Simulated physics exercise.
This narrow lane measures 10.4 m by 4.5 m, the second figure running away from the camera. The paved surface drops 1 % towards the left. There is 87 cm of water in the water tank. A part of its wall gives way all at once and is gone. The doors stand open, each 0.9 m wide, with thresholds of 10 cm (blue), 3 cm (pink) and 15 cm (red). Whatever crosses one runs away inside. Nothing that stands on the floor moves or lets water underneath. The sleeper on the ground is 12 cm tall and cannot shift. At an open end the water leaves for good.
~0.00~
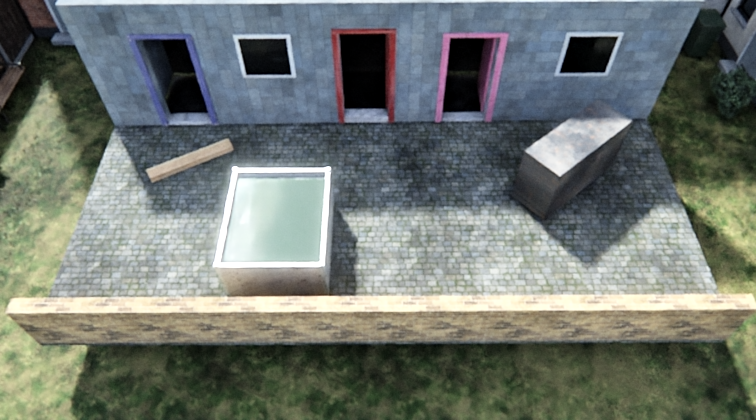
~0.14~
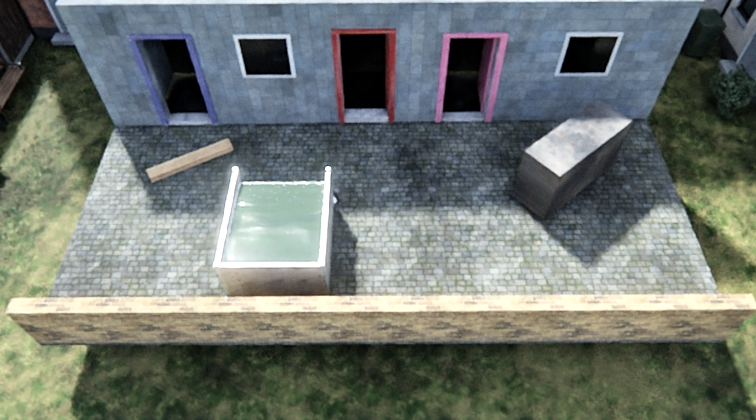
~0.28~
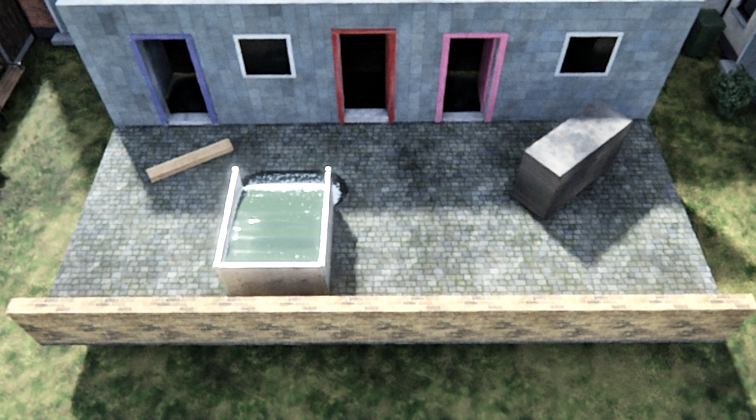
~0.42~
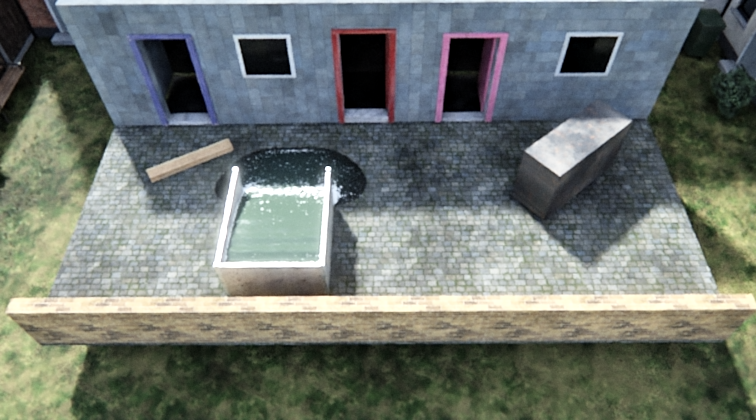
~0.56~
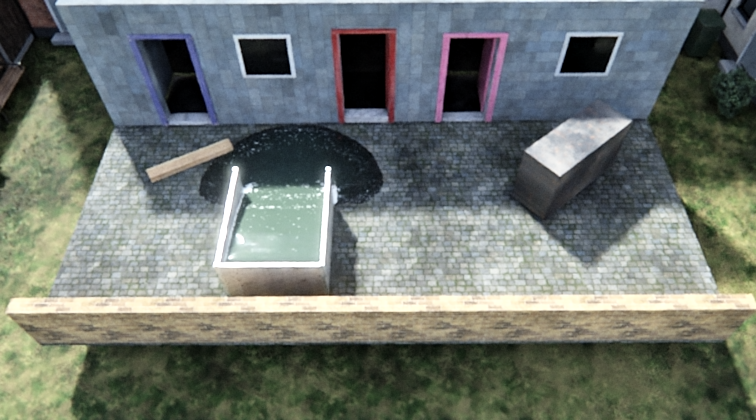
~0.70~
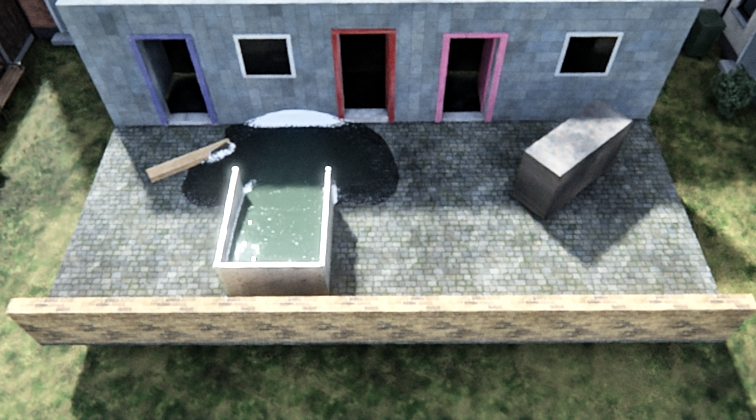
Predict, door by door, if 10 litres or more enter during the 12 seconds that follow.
Within that time: At the blue door it passes the limit; at the pink door it goes over the limit; at the red door it goes over the limit.
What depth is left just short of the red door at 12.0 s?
About 3.5 cm.
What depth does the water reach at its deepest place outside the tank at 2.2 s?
About 34 cm.
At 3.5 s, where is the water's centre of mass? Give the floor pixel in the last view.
Around (327, 171).
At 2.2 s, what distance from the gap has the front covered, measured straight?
Some 5.2 m out.
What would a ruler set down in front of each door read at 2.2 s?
Depths in cm: Blue 17, pink 8, red 25.
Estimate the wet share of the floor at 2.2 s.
Near 30 per cent is wet.
After 1.4 s water covers 20 % of the floor and is deepest (50 cm) near (292, 129); blue door 10 cm at the sill, 0 L in, pink door not reached, red door 28 cm at the sill, 18 L in.
After 2.2 s water covers 30 % of the floor and is deepest (34 cm) near (283, 135); blue door 17 cm at the sill, 6 L in, pink door 8 cm at the sill, 2 L in, red door 25 cm at the sill, 62 L in.
After 3.5 s water covers 50 % of the floor and is deepest (19 cm) near (235, 149); blue door 10 cm at the sill, 21 L in, pink door 6 cm at the sill, 13 L in, red door 14 cm at the sill, 83 L in.
After 7.0 s water covers 70 % of the floor and is deepest (8 cm) near (534, 179); blue door 3 cm at the sill, 22 L in, pink door 5 cm at the sill, 20 L in, red door 5 cm at the sill, 84 L in.
After 12.0 s water covers 75 % of the floor and is deepest (7 cm) near (336, 320); blue door 2 cm at the sill, 22 L in, pink door 3 cm at the sill, 33 L in, red door 4 cm at the sill, 84 L in.
